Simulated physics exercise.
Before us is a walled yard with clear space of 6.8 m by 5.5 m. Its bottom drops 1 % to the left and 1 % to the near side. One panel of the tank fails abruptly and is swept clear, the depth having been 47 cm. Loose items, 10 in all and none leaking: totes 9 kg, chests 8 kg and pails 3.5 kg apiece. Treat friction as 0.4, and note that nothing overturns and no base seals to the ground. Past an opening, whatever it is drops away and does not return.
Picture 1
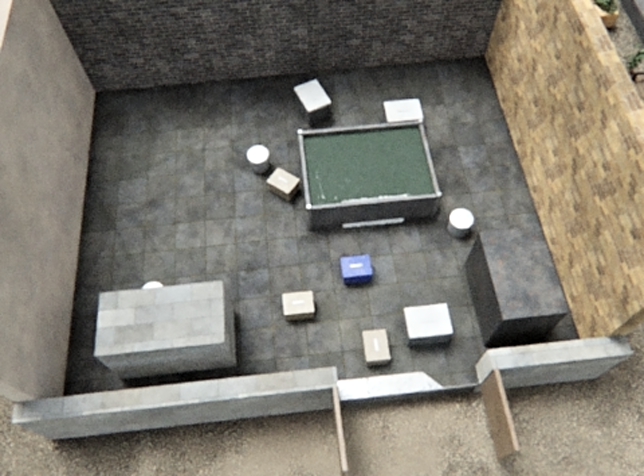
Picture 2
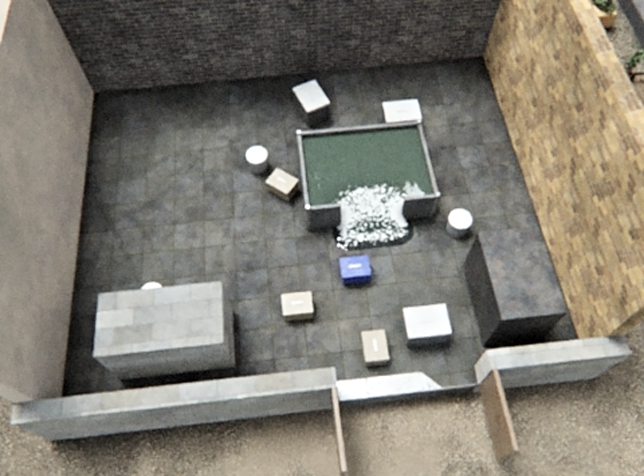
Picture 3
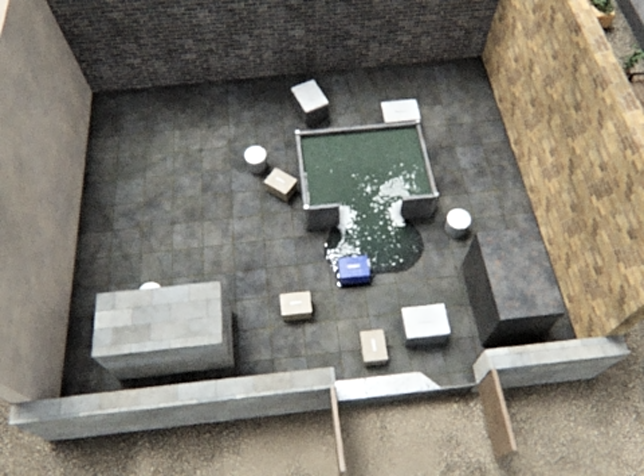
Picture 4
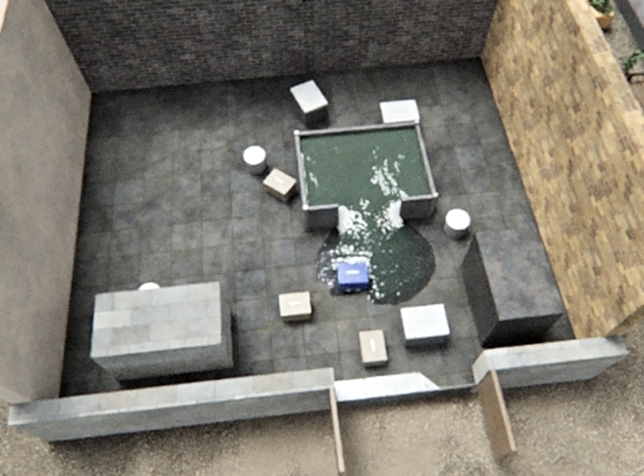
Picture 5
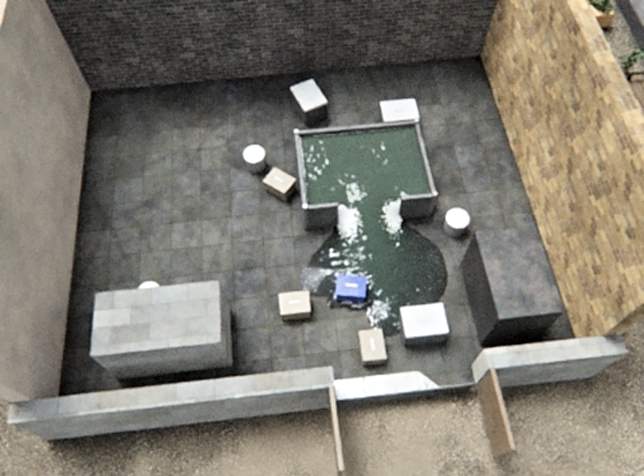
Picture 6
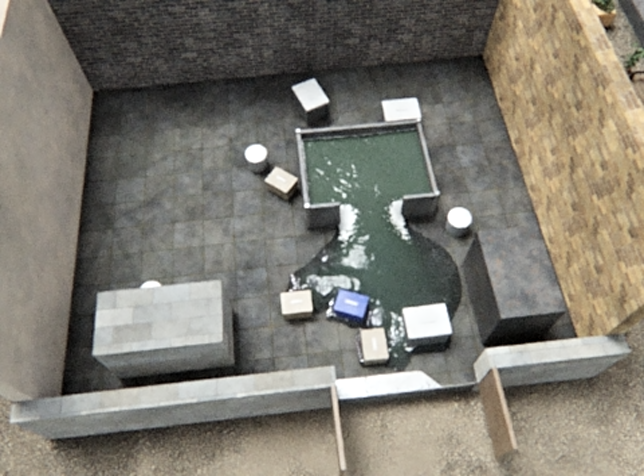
The clip shows a walled yard with a tank of green water, whose near side opens and releases foaming water across the paved ground, spreading around several boxes and pushing a blue tote a short way toward the near wall.
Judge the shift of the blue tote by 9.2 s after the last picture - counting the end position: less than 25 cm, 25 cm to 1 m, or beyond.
The blue tote goes a long distance.
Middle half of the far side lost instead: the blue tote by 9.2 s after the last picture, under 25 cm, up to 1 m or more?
With that failure, the blue tote remains in position.
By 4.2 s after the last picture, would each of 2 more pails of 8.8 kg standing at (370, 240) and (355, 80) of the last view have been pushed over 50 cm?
Taking them in order, they end up greater and smaller.
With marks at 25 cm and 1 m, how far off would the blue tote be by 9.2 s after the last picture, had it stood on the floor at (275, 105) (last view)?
It stays put.
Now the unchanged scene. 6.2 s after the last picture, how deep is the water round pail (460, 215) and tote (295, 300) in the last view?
Close to 1 and 2 centimetres.
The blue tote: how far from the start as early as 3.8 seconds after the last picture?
I'd put it at around 200 cm.
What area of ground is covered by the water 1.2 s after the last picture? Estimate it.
I'd estimate close to 10.5 m2.
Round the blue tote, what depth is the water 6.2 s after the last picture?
Roughly 4 cm at that moment.
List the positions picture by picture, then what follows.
The first frame shows the blue tote at (356, 266) rests on the ground; water covers 2.4 m2; 0 of 10 have shifted.
The second frame shows the blue tote at (355, 266), on the bottom; 2.8 m2 under water; 0 of 10 have shifted.
The third frame shows the blue tote at (354, 266), on the bottom; 3.3 m2 under water; 0 of 10 have shifted.
The fourth frame shows the blue tote at (353, 273), on the bottom, 9 cm from its start; water covers 3.9 m2; 1 of 10 have shifted.
The fifth frame shows the blue tote at (351, 285), on the bottom, 30 cm from its start; water covers 4.6 m2; 1 of 10 have shifted.
The sixth frame shows the blue tote at (351, 303) rests on the ground, 57 cm from its start; water covers 5.3 m2; 1 of 10 have shifted.
Then, 1.2 s after the last picture the blue tote is near (315, 366), 1.5 m from its start, afloat; 2 of 10 are out; 1 afloat.
Then, 3.8 s after the last picture the blue tote is near (267, 367), 1.8 m from its start, aground; 2 of 10 are out; 0 afloat.
Then, 6.2 s after the last picture the blue tote is near (267, 367), 1.8 m from its start, aground; 2 of 10 are out; 0 afloat.
Then, 9.2 s after the last picture the blue tote is near (267, 367), 1.8 m from its start, aground; 2 of 10 are out; 0 afloat.
